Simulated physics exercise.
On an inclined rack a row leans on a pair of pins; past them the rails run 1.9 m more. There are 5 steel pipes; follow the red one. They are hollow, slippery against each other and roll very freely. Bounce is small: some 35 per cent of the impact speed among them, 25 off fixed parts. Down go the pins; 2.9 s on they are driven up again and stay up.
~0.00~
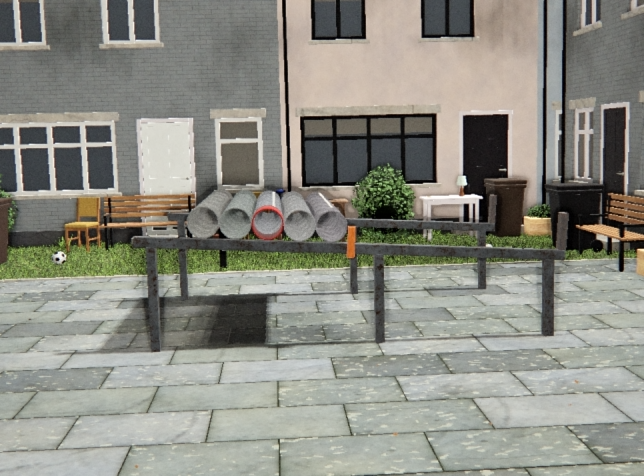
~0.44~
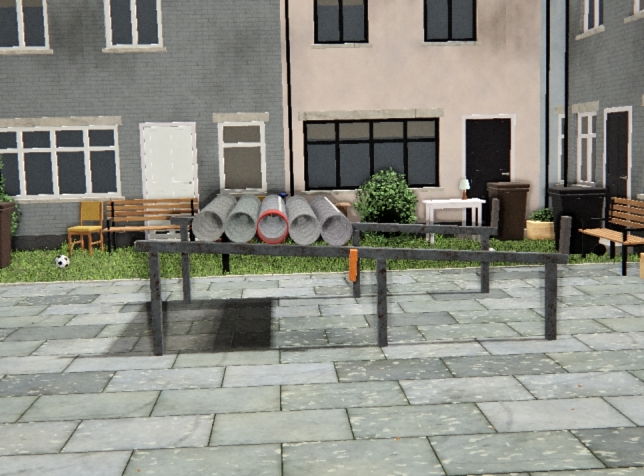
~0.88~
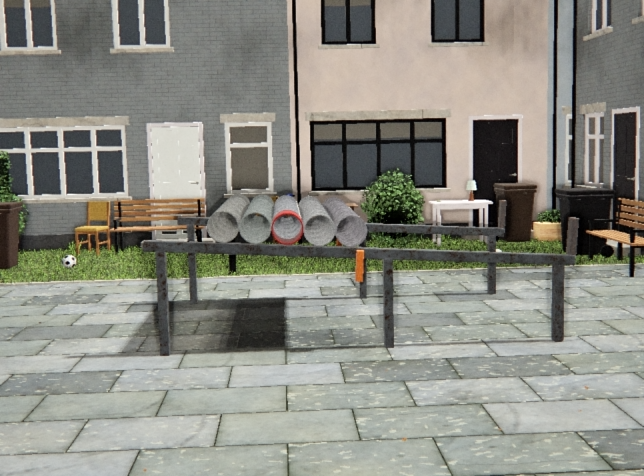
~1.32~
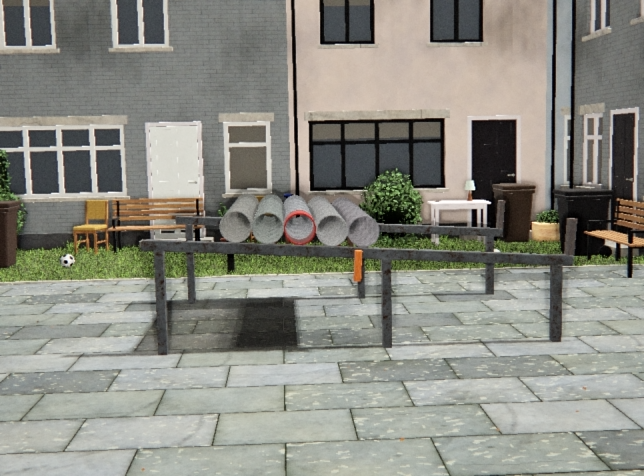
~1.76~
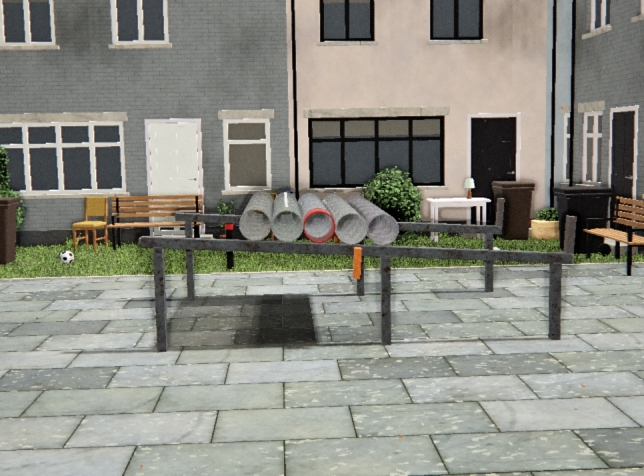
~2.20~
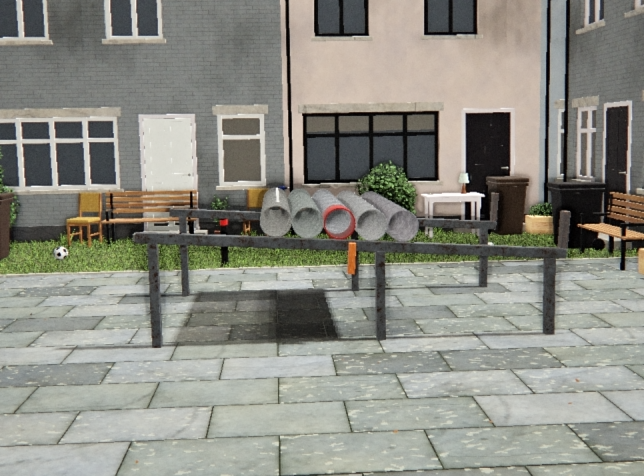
The clip shows five hollow grey pipes, the middle one marked with red, side by side on a dark, gently sloping rack in a paved yard before houses; they sit together at first, then roll a short way right.
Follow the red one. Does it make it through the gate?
The red one passes the pins.
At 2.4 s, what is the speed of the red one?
Roughly 0.6 m/s.
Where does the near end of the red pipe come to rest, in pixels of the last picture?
Around (486, 230).
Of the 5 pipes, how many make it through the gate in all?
In all, 4.
By 2.4 s, red is on the rails, 5 cm below the pins, rolling right; 3 below the pins.
By 2.5 s, red is on the rails, 5 cm below the pins, rolling right; 3 below the pins.
By 2.7 s, red is on the rails, 20 cm below the pins, rolling right; 3 below the pins.
Finally (6.2 s), red is on the rails, 120 cm below the pins; 4 below the pins.
